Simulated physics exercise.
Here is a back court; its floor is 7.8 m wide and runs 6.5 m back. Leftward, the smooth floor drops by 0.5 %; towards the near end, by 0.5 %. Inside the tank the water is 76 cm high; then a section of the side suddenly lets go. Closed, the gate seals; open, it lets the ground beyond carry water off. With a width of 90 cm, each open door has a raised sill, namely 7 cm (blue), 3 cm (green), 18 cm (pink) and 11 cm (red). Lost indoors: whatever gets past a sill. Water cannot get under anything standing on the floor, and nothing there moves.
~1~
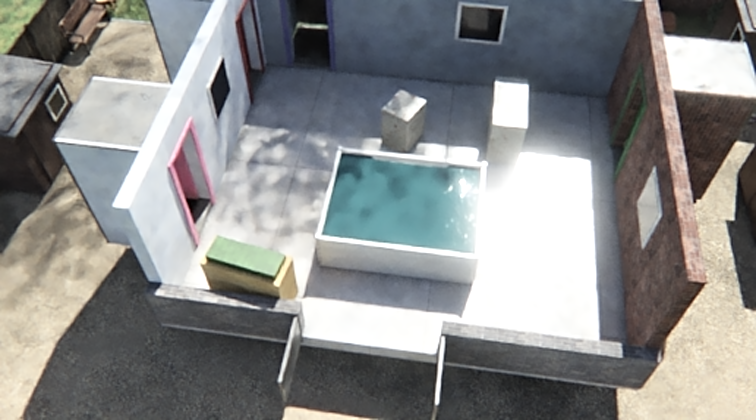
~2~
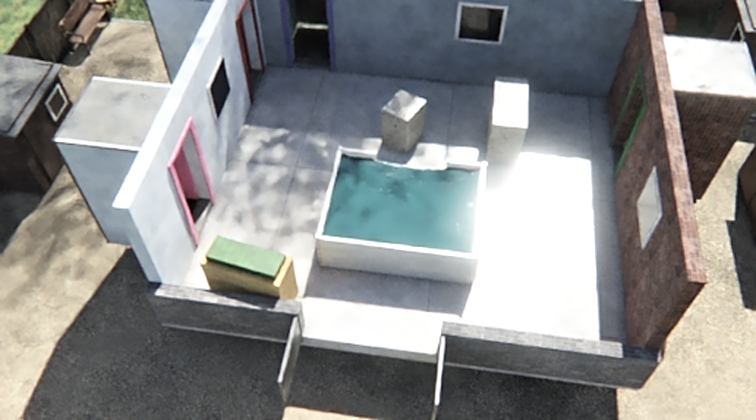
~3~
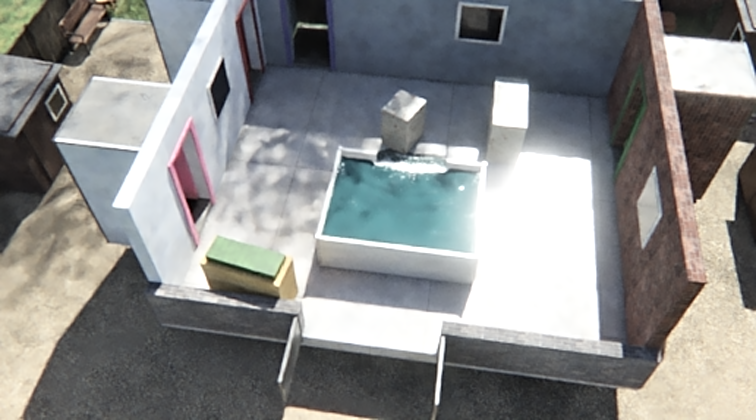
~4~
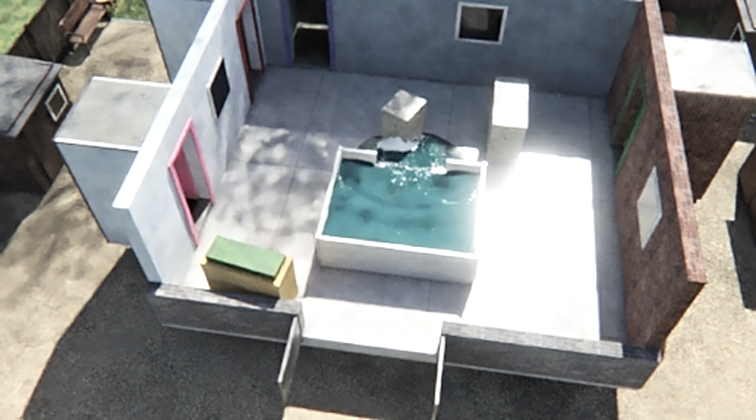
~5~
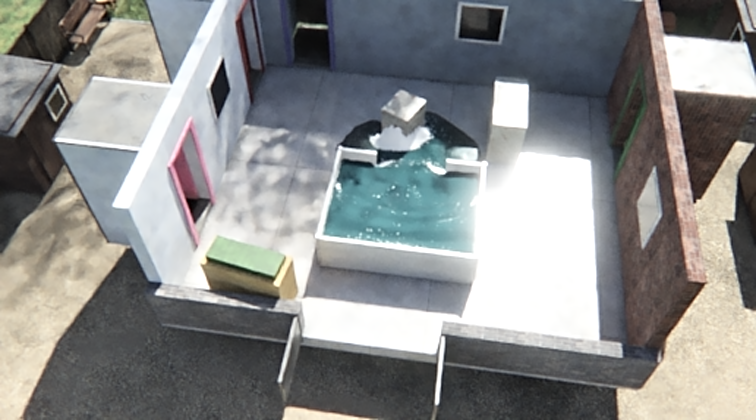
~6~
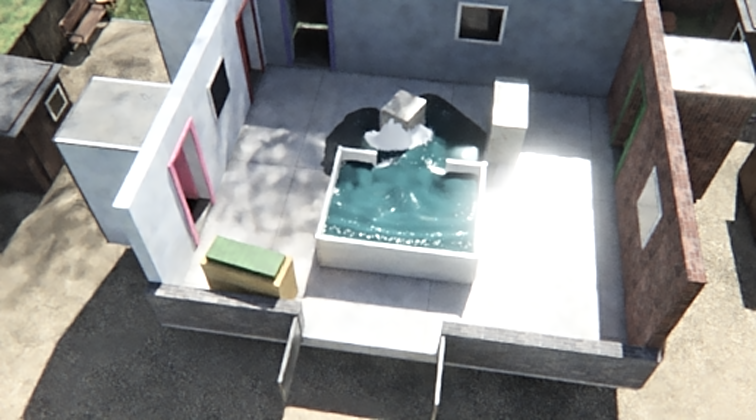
Water pours from the far side of the white tank and spreads around a pale block.
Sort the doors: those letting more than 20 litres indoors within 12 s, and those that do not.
The blue door is among those letting more in; the green door is among those letting more in; the pink door is among those that do not; the red door is among those letting more in.
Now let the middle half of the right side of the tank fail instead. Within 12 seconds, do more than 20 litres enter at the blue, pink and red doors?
Then it goes blue fine, pink fine, red fine.
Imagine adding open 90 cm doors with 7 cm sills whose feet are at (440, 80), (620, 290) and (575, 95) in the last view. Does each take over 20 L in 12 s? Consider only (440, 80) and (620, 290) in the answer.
The first door gets there and the second falls short.
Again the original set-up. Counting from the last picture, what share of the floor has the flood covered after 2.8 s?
Some 55 per cent of it.
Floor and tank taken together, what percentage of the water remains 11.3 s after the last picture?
84 %.
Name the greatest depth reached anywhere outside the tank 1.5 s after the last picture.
Depth max: Approx. 48 cm.
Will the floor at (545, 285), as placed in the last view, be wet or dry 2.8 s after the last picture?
Untouched.
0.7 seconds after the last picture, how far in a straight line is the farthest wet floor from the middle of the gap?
Distance: Approx. 4.0 m.
Then, 0.7 s after the last picture water covers 25 % of the floor and is deepest (56 cm) near (399, 154); blue door not reached, green door not reached, pink door not reached, red door not reached.
Then, 1.5 s after the last picture water covers 45 % of the floor and is deepest (48 cm) near (476, 85); blue door 13 cm at the sill, 3 L in, green door not reached, pink door not reached, red door 19 cm at the sill, 2 L in.
Then, 2.8 s after the last picture water covers 55 % of the floor and is deepest (32 cm) near (399, 154); blue door 16 cm at the sill, 24 L in, green door 9 cm at the sill, 7 L in, pink door 6 cm at the sill, 0 L in, red door 18 cm at the sill, 33 L in.
Then, 6.3 s after the last picture water covers 95 % of the floor and is deepest (26 cm) near (255, 317); blue door 16 cm at the sill, 119 L in, green door 6 cm at the sill, 54 L in, pink door 6 cm at the sill, 0 L in, red door 16 cm at the sill, 162 L in.
Then, 11.3 s after the last picture water covers 100 % of the floor and is deepest (15 cm) near (231, 183); blue door 10 cm at the sill, 177 L in, green door 4 cm at the sill, 73 L in, pink door 14 cm at the sill, 0 L in, red door 9 cm at the sill, 189 L in.
